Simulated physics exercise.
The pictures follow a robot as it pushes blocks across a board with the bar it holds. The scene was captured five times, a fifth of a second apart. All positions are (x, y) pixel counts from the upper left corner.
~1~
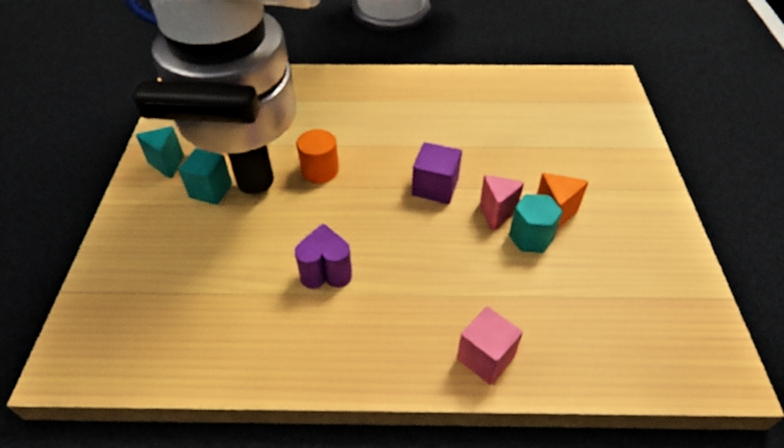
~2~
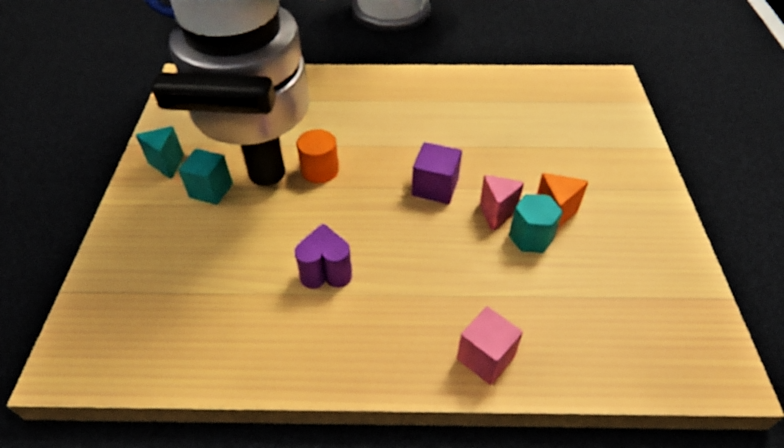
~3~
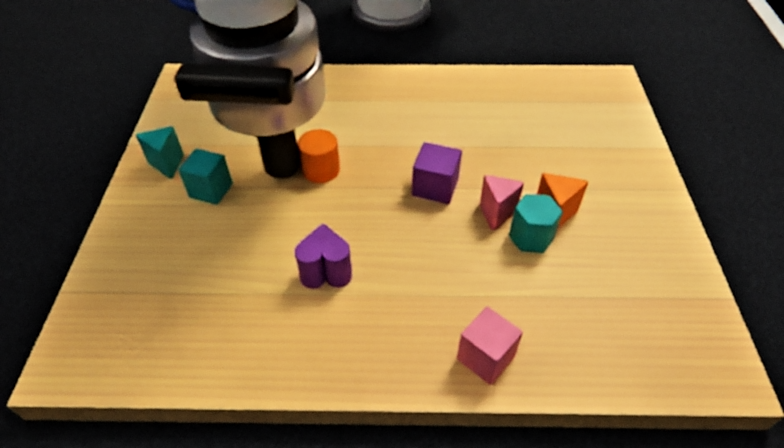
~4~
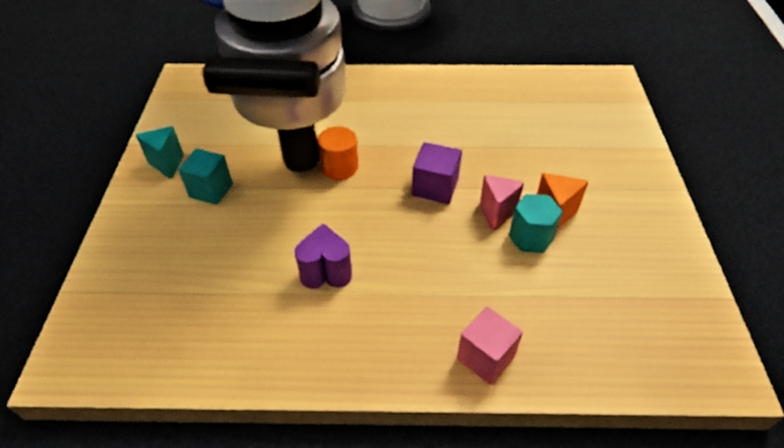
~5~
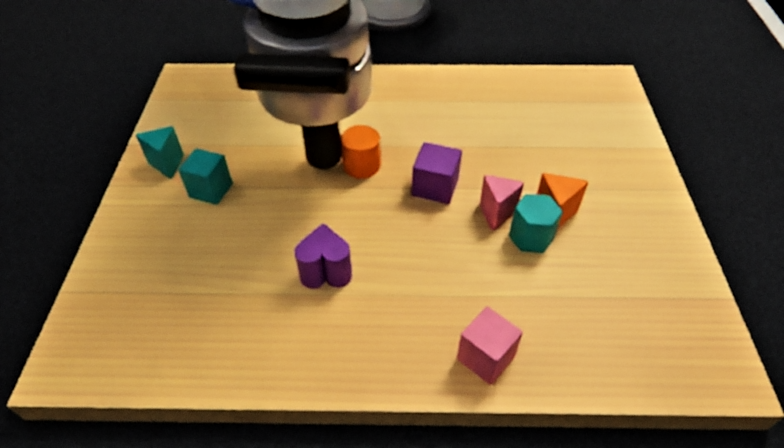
A black-tipped robot arm moves right and pushes the orange cylinder toward the purple cube.
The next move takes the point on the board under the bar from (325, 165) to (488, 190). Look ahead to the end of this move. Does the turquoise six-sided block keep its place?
In short: No.
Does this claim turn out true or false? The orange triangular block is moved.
It is true.
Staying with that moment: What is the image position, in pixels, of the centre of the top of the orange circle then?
The middle of its top is at (455, 129).
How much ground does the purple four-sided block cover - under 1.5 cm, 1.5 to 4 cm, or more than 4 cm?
Displacement: Past 4 cm.
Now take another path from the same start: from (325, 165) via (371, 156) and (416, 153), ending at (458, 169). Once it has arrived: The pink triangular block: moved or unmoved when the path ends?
The block stays on its spot.
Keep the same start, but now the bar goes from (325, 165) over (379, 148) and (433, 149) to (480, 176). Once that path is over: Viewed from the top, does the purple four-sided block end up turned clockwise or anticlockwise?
The answer is clockwise.
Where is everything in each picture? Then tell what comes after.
In the first picture, bar's lower end (256, 182); orange circle (316, 141); purple four-sided block (438, 158); pink triangular block (502, 186); turquoise six-sided block (539, 209); orange triangular block (564, 185).
In the second picture, bar (268, 174); blocks still.
In the third picture, bar (283, 167); blocks still.
In the fourth picture, bar (302, 161); orange circle (337, 138).
In the fifth picture, bar (324, 158); orange circle (360, 137); purple four-sided block (438, 158); pink triangular block (502, 186); turquoise six-sided block (539, 209); orange triangular block (564, 185).
The first path, step by step. One third of the way, bar (380, 166); orange circle (416, 136); purple four-sided block (443, 158), turned 20° clockwise.
Two thirds of the way, bar (433, 174); orange circle (451, 130); purple four-sided block (481, 165), turned 50° clockwise; pink triangular block (510, 191).
At the end, bar (489, 183); orange circle (455, 129); purple four-sided block (537, 180), turned 70° clockwise; pink triangular block (547, 212), turned 15° clockwise; turquoise six-sided block (569, 235), turned 25° clockwise; orange triangular block (576, 187).
